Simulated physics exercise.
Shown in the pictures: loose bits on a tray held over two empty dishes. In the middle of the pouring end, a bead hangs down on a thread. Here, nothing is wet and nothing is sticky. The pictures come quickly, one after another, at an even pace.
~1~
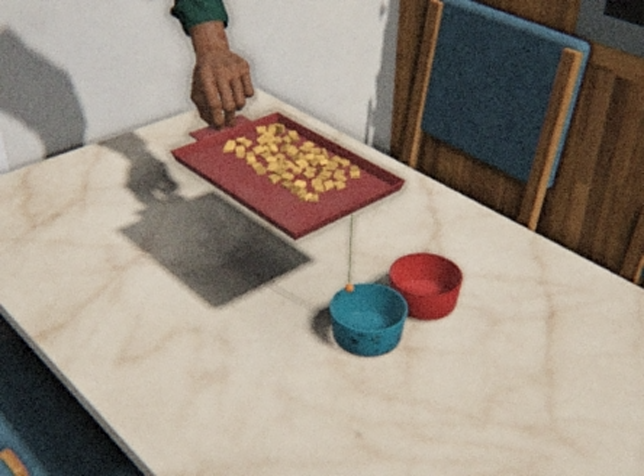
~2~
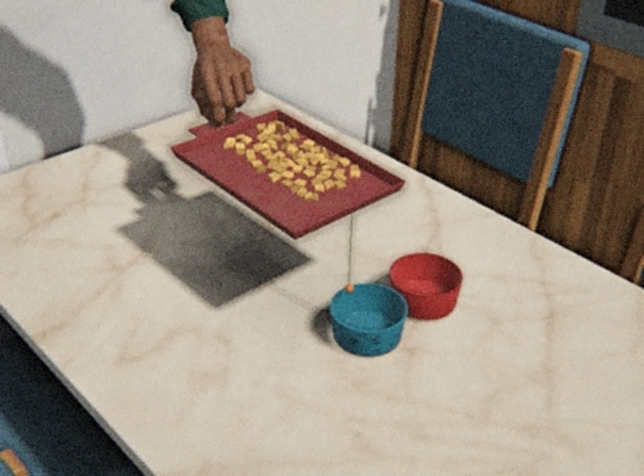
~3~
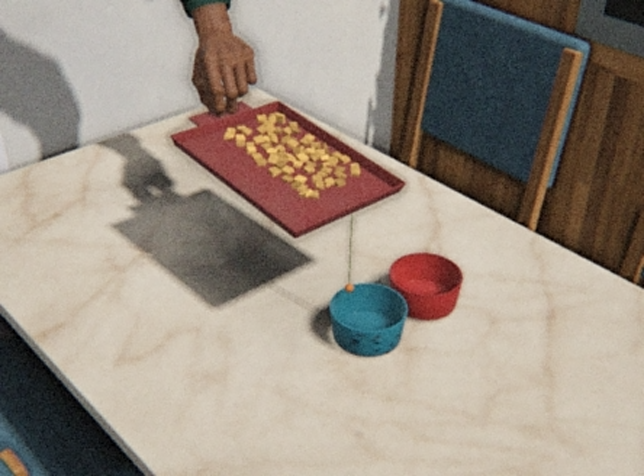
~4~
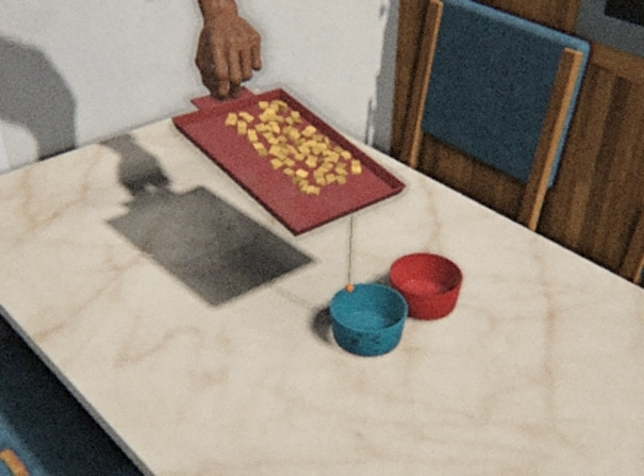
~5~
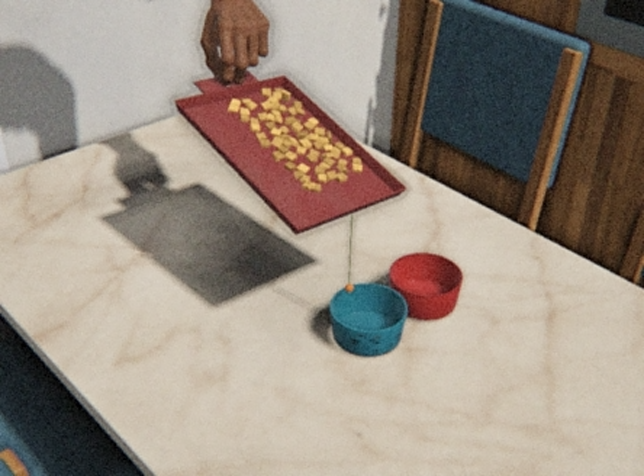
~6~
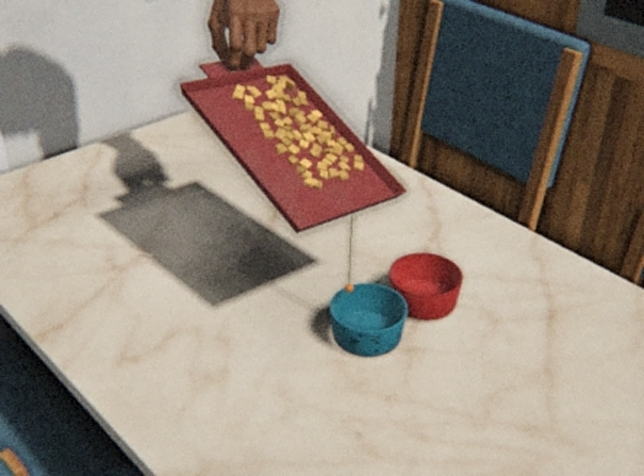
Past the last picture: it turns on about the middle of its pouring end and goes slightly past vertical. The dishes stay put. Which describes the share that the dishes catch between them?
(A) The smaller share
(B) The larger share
The larger share (B).
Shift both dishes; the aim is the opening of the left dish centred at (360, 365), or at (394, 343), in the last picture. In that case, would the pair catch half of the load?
Catch, run one: Below the halfway mark; run two: Below the halfway mark.
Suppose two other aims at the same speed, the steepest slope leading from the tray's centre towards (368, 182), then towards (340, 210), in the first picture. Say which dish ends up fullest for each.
The right-side dish first and the left-side dish second.
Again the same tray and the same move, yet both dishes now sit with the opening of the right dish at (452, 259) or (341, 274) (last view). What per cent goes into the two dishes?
Some 80 percent in the first case, 0 percent in the second.
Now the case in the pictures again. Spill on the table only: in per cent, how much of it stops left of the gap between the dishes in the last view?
Close to 60 in a hundred.
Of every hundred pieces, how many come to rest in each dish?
So the left dish gets 20 % of the load, while the right one gets 60 %.
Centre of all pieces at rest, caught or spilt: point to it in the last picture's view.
Once it all stops, the middle lies near (413, 306).
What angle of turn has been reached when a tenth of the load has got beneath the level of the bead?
The angle is roughly 80° at that point.
Just after the last frame, tray tipped steeply; the larger part on the tray; roughly a quarter in the air.
A moment on, tray tipped past a quarter turn; just a few on the tray; about a tenth in the left dish; roughly half in the right dish; roughly a quarter outside both; roughly a quarter in the air.
Further on, tray tipped past a quarter turn; roughly a quarter in the left dish; roughly half in the right dish; roughly a quarter outside both.
When it is over, tray tipped past a quarter turn; roughly a quarter in the left dish; roughly half in the right dish; roughly a quarter outside both.
